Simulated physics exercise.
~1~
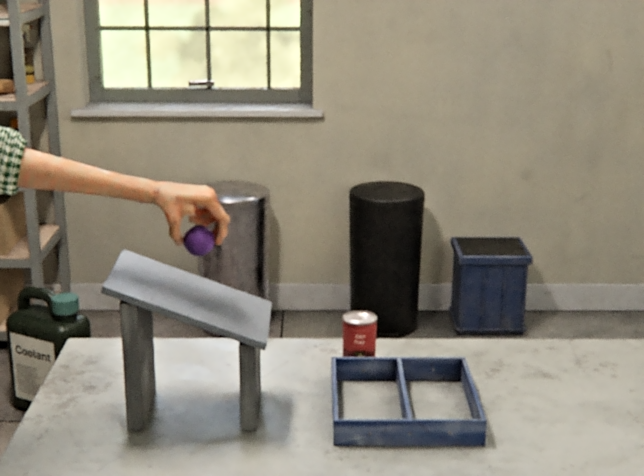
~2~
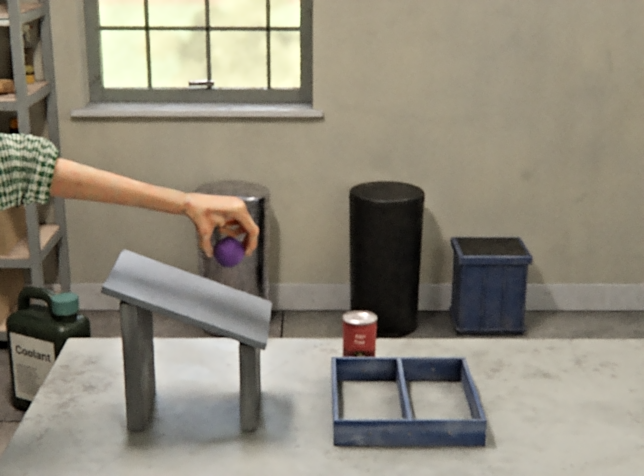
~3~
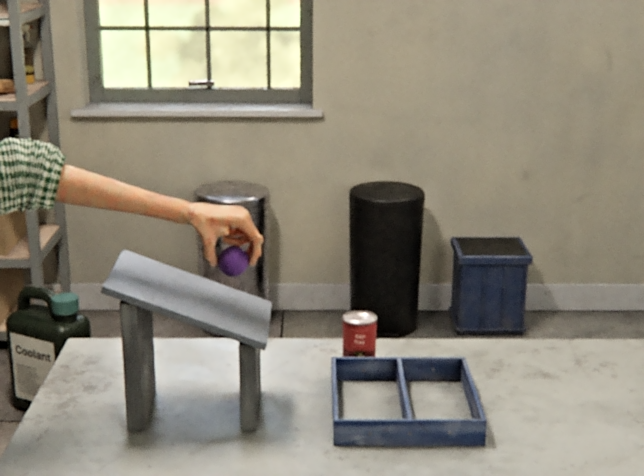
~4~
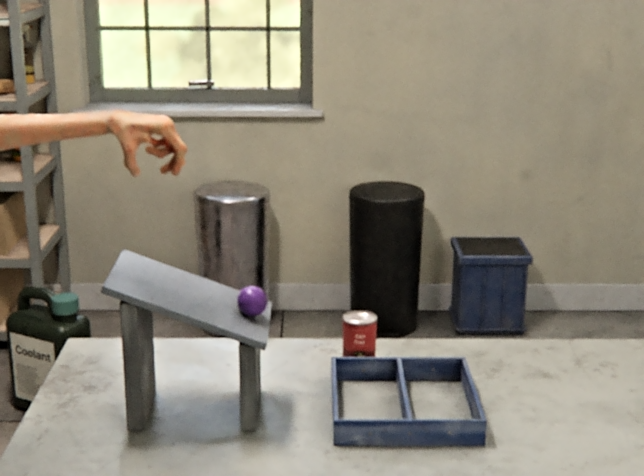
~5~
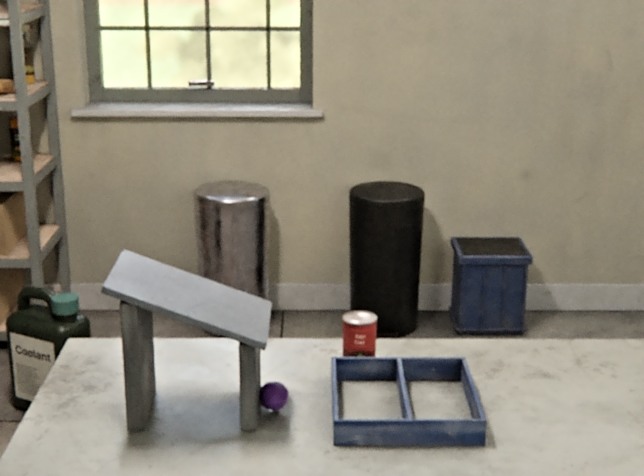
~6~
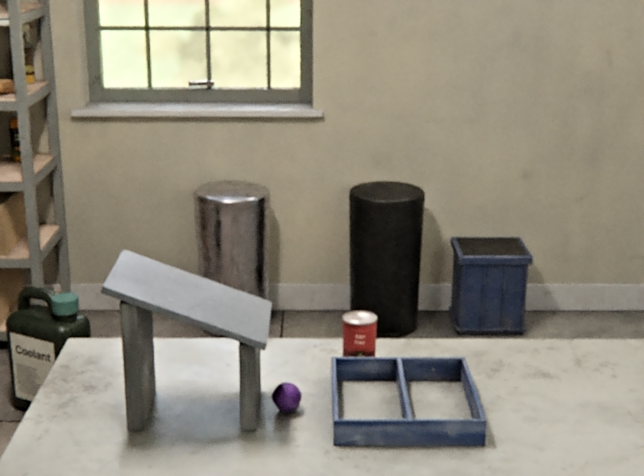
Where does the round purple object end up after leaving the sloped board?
It ends up outside the blue tray, on the tabletop between the sloped board and the tray's nearer side.
